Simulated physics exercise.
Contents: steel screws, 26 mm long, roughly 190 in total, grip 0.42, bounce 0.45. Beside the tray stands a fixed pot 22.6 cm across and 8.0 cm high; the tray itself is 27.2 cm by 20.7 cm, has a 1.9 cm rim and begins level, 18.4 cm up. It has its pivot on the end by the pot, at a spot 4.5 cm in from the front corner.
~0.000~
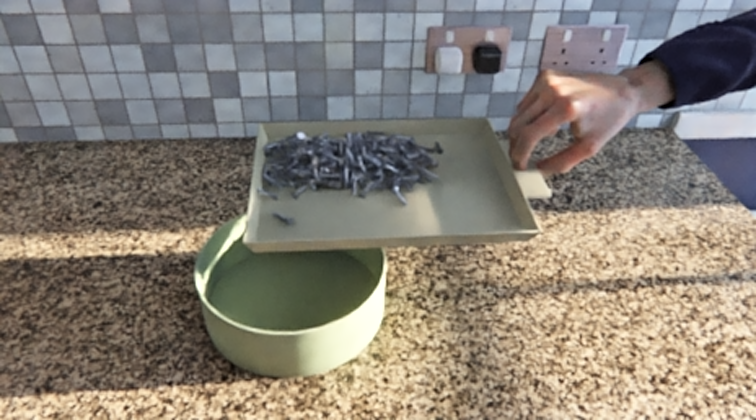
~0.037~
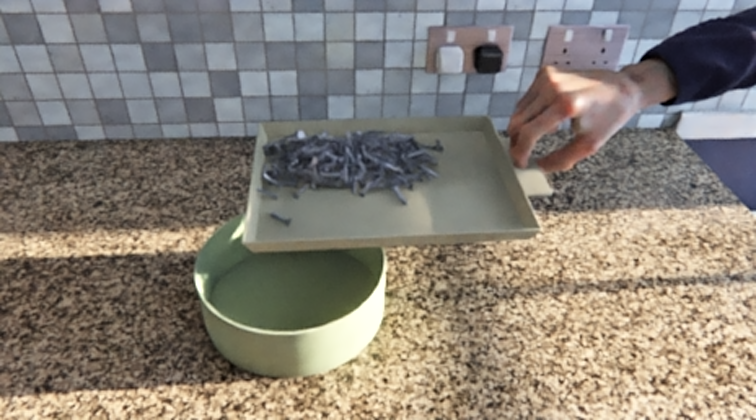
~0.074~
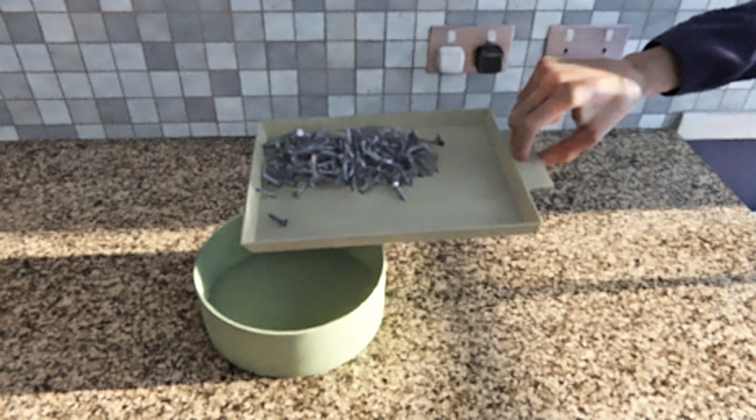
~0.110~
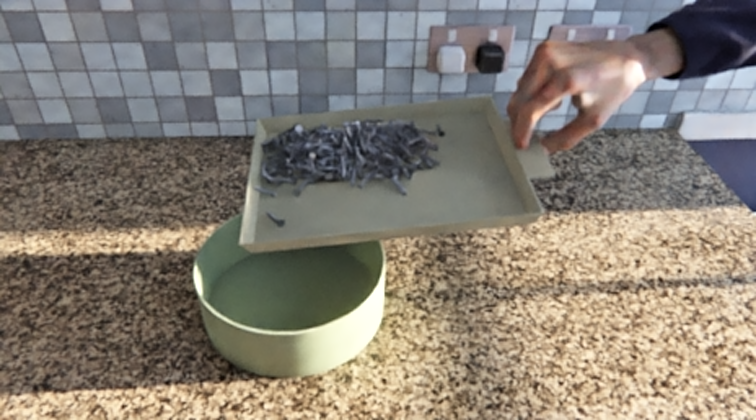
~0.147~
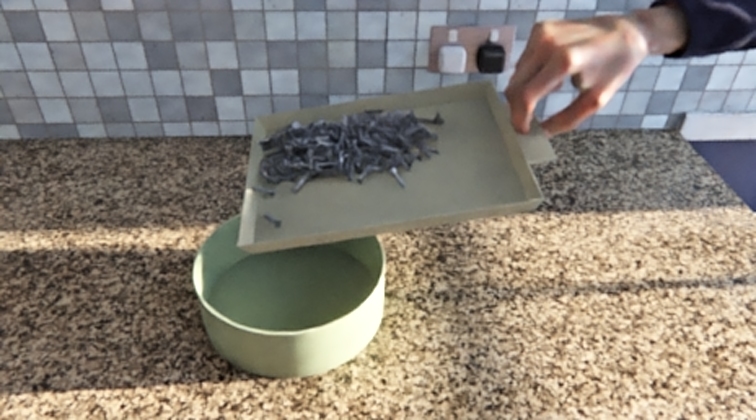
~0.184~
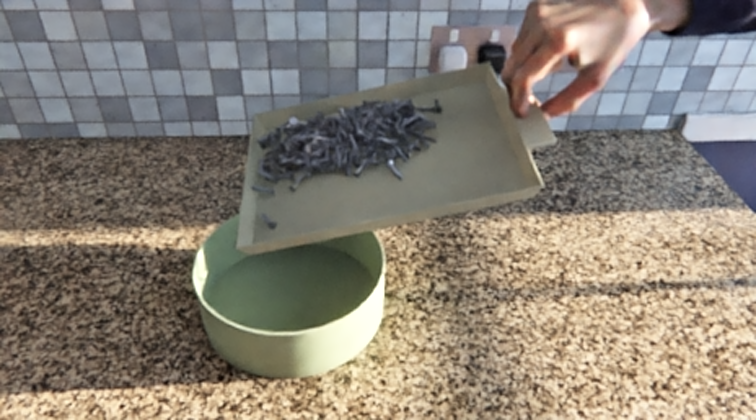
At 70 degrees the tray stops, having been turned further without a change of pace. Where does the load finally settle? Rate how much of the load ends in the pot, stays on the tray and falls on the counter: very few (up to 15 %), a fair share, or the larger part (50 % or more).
Pot: A fair share; left on the tray: Very few; counter: The larger part.
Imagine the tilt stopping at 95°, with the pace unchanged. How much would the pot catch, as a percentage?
Roughly 30 %.
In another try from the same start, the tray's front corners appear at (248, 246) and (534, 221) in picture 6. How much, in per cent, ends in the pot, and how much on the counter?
Pot 5 % / counter 90 %.
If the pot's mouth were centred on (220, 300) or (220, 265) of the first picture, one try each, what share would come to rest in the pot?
Estimates: 90 % and 80 %, in that order.
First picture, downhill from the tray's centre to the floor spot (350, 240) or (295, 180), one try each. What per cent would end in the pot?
First try: Around 5 percent; second try: Around 45 percent.
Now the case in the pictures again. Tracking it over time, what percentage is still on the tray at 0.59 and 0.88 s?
In order, 95 and 10.
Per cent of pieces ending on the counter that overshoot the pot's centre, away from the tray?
Share: Close to 100 %.
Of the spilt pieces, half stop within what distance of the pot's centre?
Distance: Around 18 cm.
After 0.43 s, tilt 42 degrees; the tray holds 100 %, the pot 0 %.
Then, at 0.59 s, tilt 61 degrees; the tray holds 95 %, the pot 0 %.
After 0.88 s, tilt 70 degrees; the tray holds 10 %, the pot 20 %.
At rest (2.1 s), pot 30 %, tray 5 %, counter 60 %.
